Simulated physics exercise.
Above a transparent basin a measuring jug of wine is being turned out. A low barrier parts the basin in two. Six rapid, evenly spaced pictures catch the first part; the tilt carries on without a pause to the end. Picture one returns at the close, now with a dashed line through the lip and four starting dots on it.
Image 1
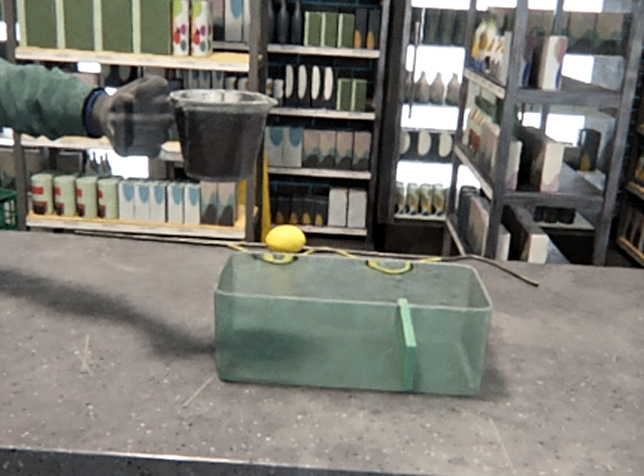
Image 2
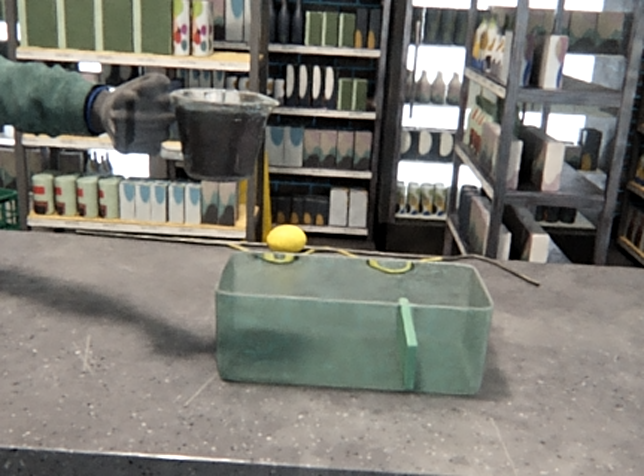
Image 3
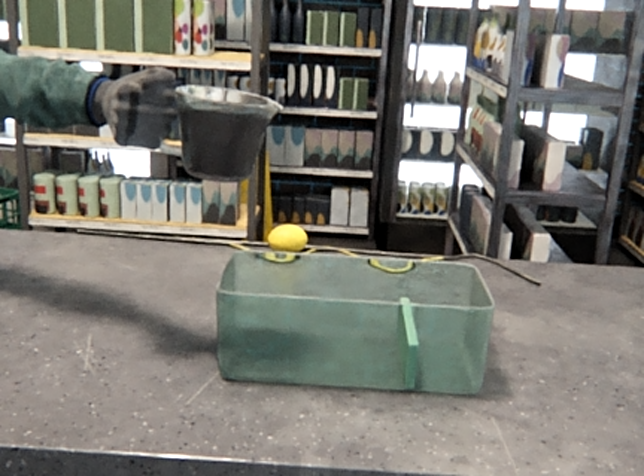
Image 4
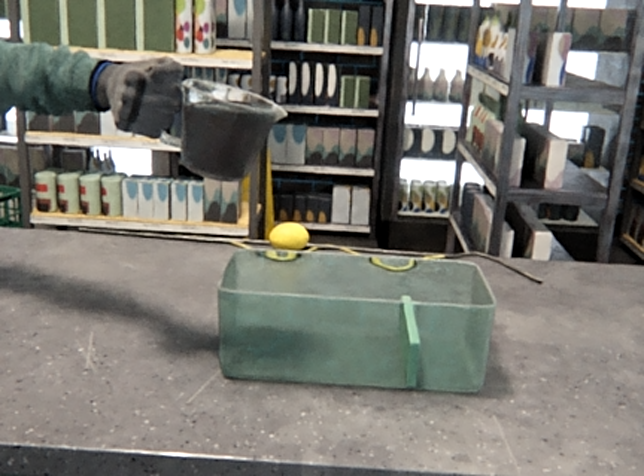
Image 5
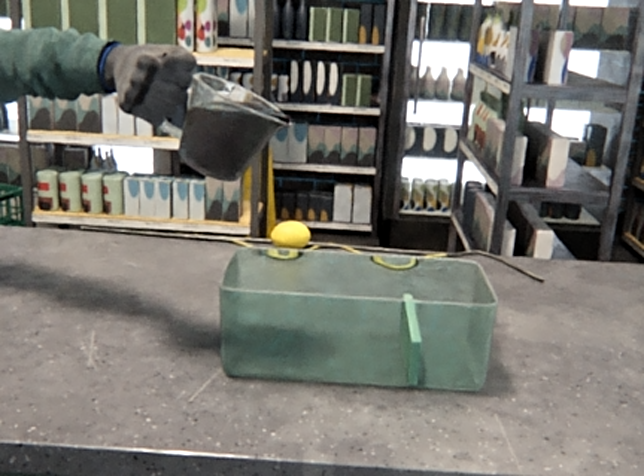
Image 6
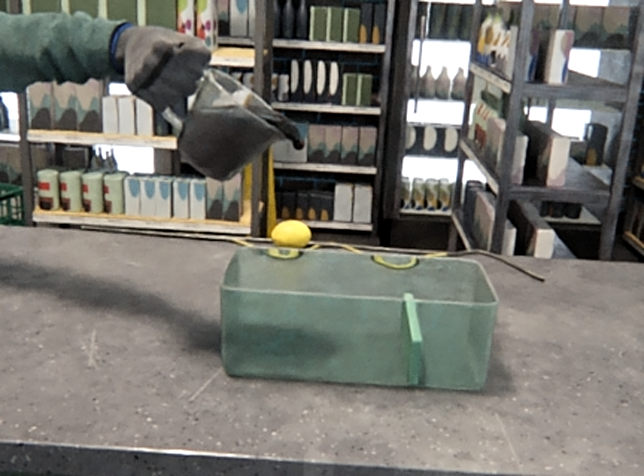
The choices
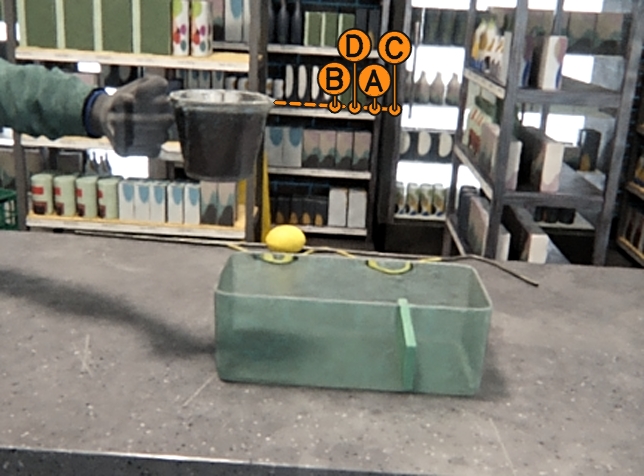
We see a gloved hand at the left holding a jug of dark liquid above a clear basin with a low green divider, then tilting it steadily to the right until the liquid moves over the lip.
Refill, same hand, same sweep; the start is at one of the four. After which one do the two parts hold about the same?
I would pick spot A.
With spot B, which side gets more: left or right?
The left one.
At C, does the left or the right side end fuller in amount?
More ends on the right.
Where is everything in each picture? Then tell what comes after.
Upright, lip at (276, 102); basin from (216, 375) to (478, 392); top of the wall at (407, 320); nothing has left yet.
Upright, lip at (277, 103); nothing has left yet.
Tipped about 6°, lip at (281, 108); nothing has left yet.
Tipped about 14°, lip at (286, 114); nothing has left yet.
Tipped about 24°, lip at (290, 124); wine is over the lip, down to (290, 124).
Tipped about 36°, lip at (290, 137); wine is over the lip, down to (301, 146).
On the marked copy, A at (374, 108); B at (334, 106); C at (394, 109); D at (354, 107).
Choosing A, about 51 % ends left of the wall and 46 % right of it.
Choosing B, about 92 % ends left of the wall and 3 % right of it; 5 % is lost outside.
Choosing C, about 30 % ends left of the wall and 65 % right of it; 4 % is lost outside.
Choosing D, about 80 % ends left of the wall and 17 % right of it; 3 % is lost outside.
